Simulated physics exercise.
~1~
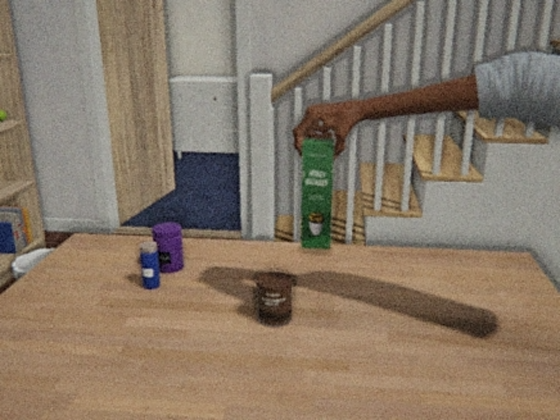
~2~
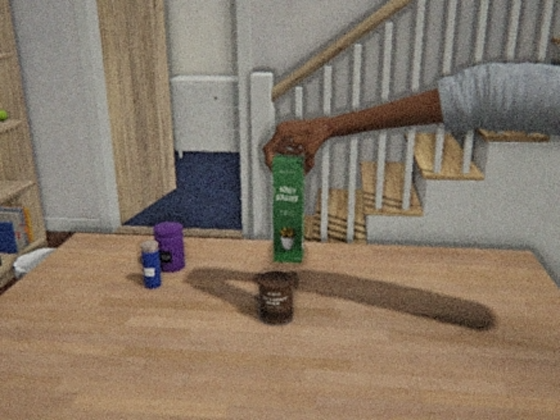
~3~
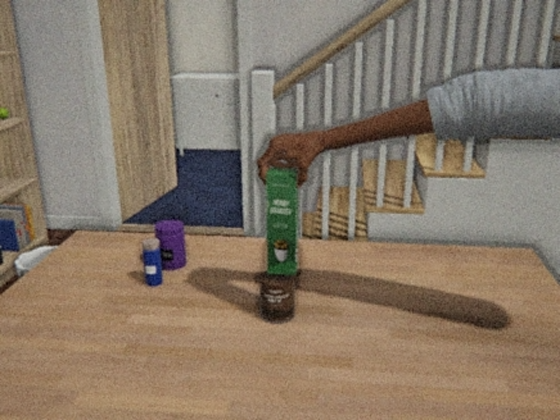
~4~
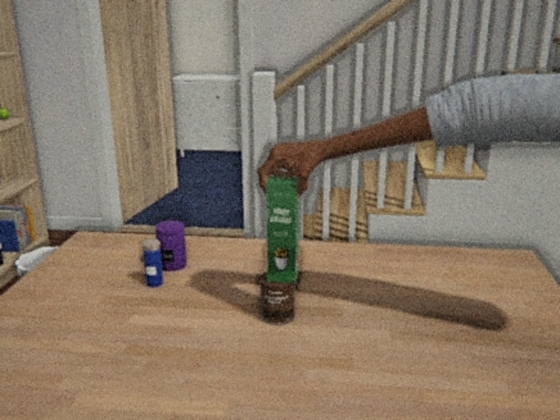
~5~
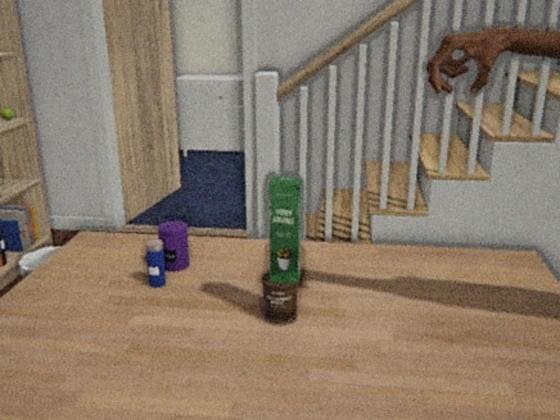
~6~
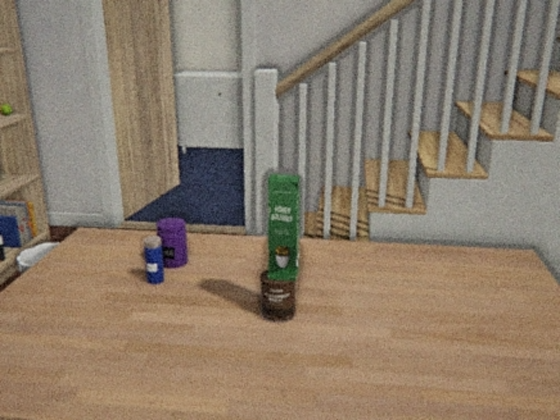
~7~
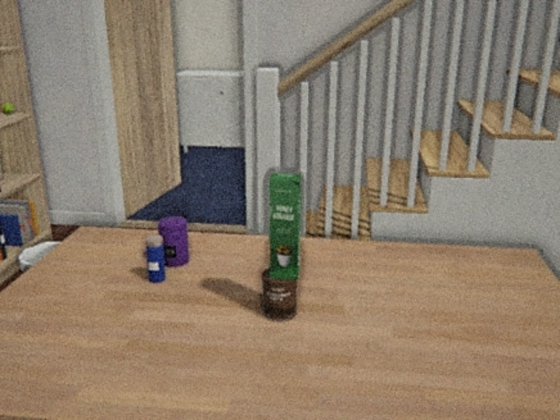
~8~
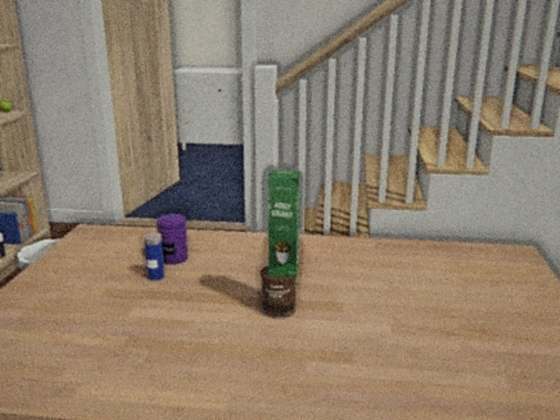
A hand lowered a tall green carton onto a small brown pot on a wooden table, let go and drew away to the right, and the carton stayed standing upright, with a purple jar and a blue shaker sitting untouched to the left.
